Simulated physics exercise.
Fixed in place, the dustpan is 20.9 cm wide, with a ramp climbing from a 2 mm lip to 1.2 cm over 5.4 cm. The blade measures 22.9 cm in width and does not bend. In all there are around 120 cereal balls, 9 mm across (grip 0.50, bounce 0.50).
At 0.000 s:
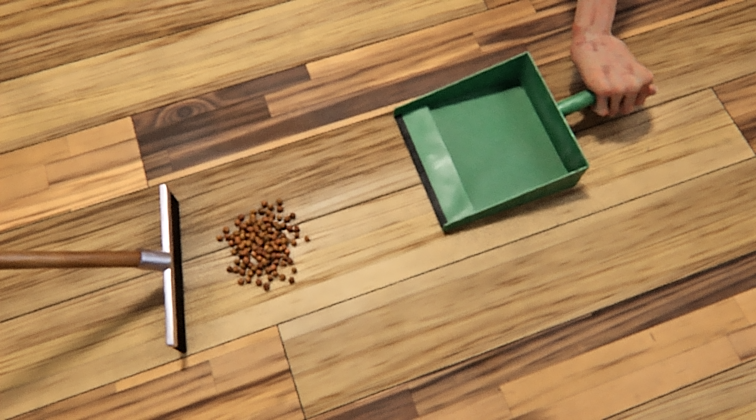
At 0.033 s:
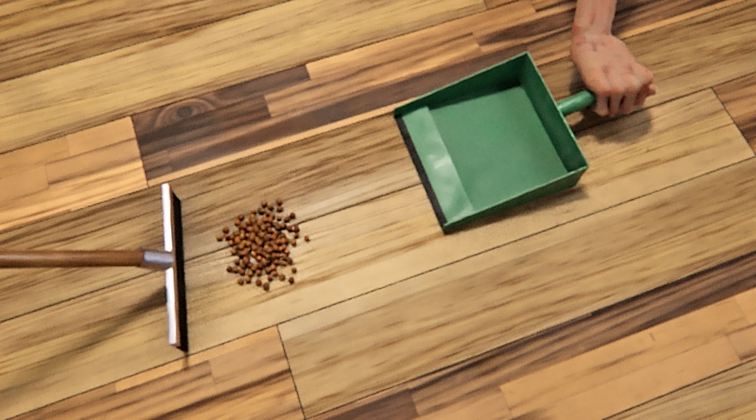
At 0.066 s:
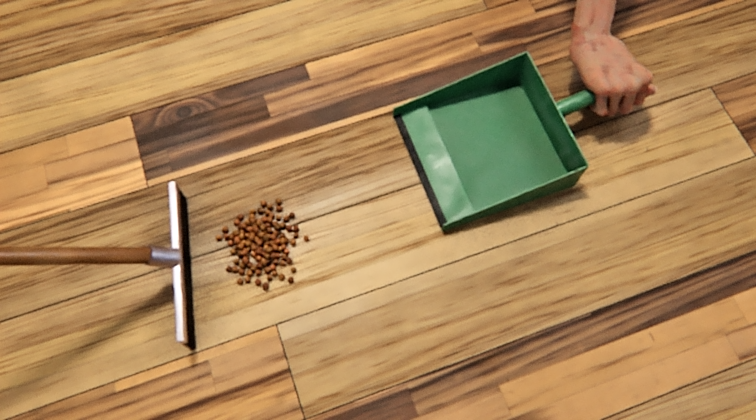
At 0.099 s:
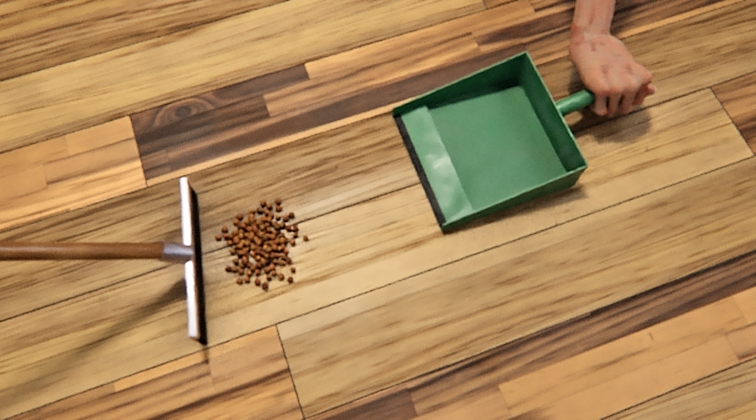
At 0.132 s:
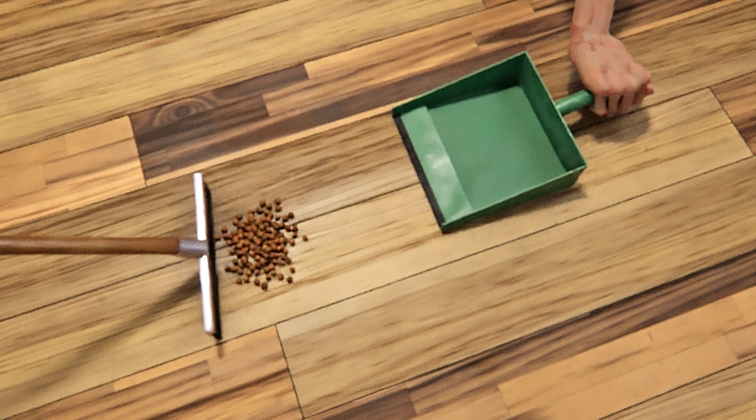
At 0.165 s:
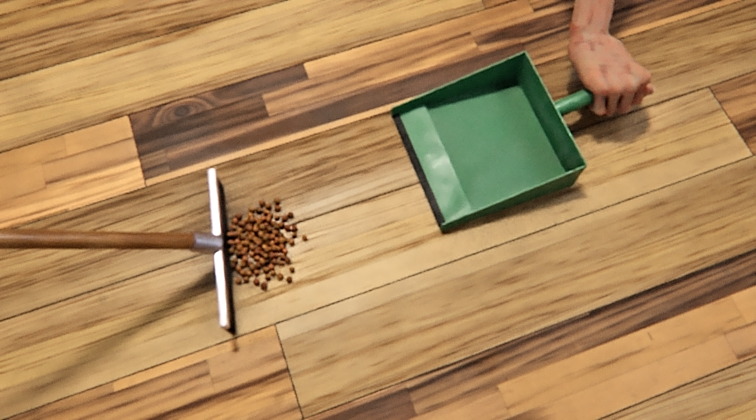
A hand holds a green dustpan while a blade slides right into brown cereal balls.
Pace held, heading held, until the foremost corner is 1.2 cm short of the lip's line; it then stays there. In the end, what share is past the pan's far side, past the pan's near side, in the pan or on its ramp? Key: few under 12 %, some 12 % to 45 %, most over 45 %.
Far side = few, near side = some, pan = some.
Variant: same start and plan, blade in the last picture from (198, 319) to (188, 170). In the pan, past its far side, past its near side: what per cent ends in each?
You'd see pan at 0, far at 5 and near at 5.
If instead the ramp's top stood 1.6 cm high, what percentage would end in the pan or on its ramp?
In that case roughly 20 percent.
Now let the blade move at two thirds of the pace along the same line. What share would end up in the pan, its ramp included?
Share: Near 20 %.
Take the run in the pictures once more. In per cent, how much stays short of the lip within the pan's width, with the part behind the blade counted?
55 %.
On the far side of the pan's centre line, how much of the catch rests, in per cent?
20 per cent.
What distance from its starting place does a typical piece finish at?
That distance is close to 26 cm.
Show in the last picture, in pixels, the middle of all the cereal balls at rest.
Roughly pixel (425, 198).
Then, at 0.38 s, middle of the blade 17 cm from the lip; 0 % over the lip, far side 0 %, near side 10 %.
Then, at 0.53 s, middle of the blade 8 cm from the lip; 0 % over the lip, far side 0 %, near side 15 %.
After 0.80 s, middle of the blade 3 cm from the lip; 25 % over the lip, far side 0 %, near side 20 %.
In the end, at 1.3 s, far side 0 %, near side 20 %, pan 25 %, in front of the lip or behind the blade 55 %.
